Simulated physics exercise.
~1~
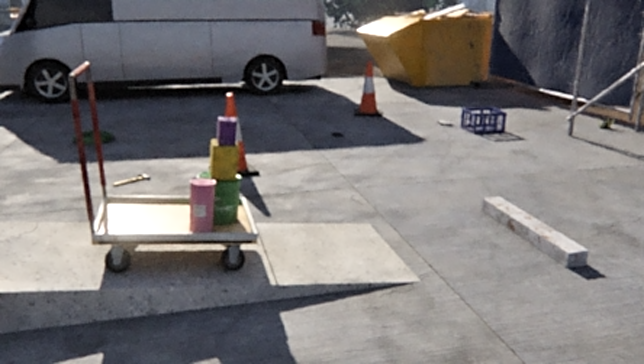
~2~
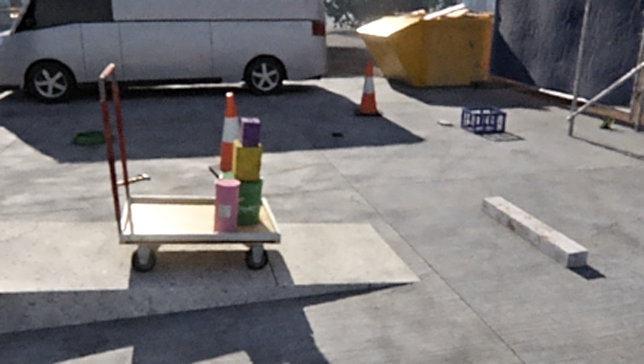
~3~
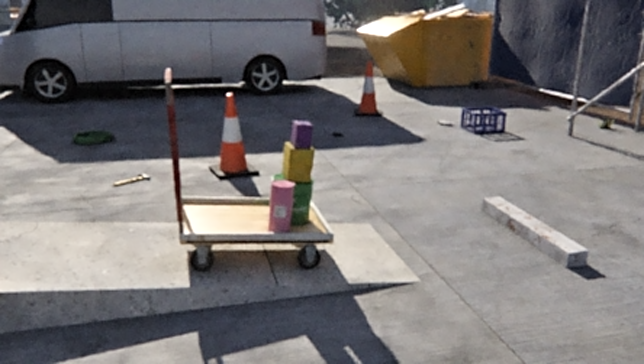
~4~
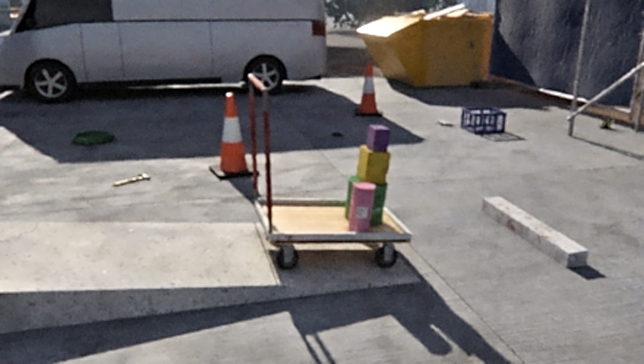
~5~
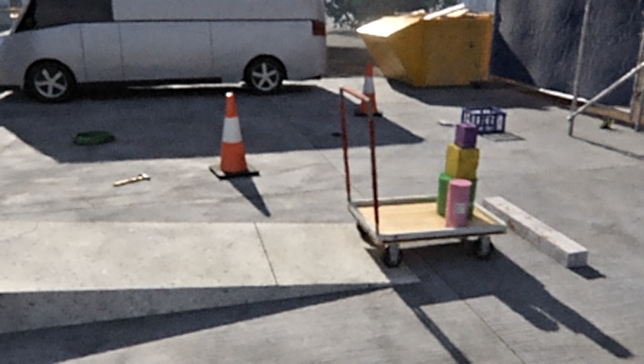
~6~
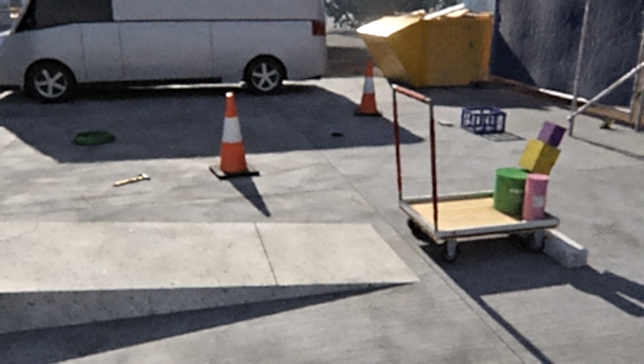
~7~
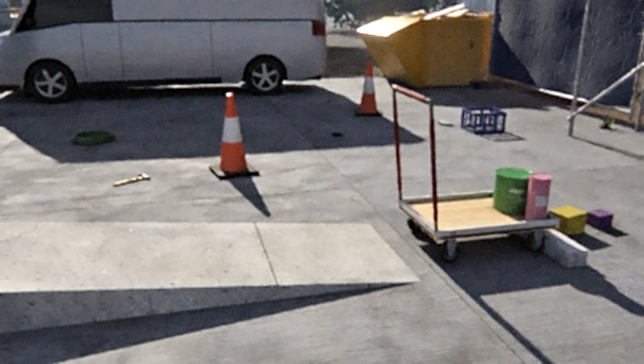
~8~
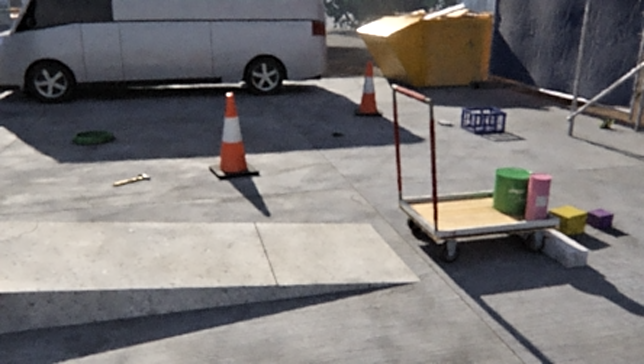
A trolley rolls right into a kerb, and its yellow and purple boxes topple off.
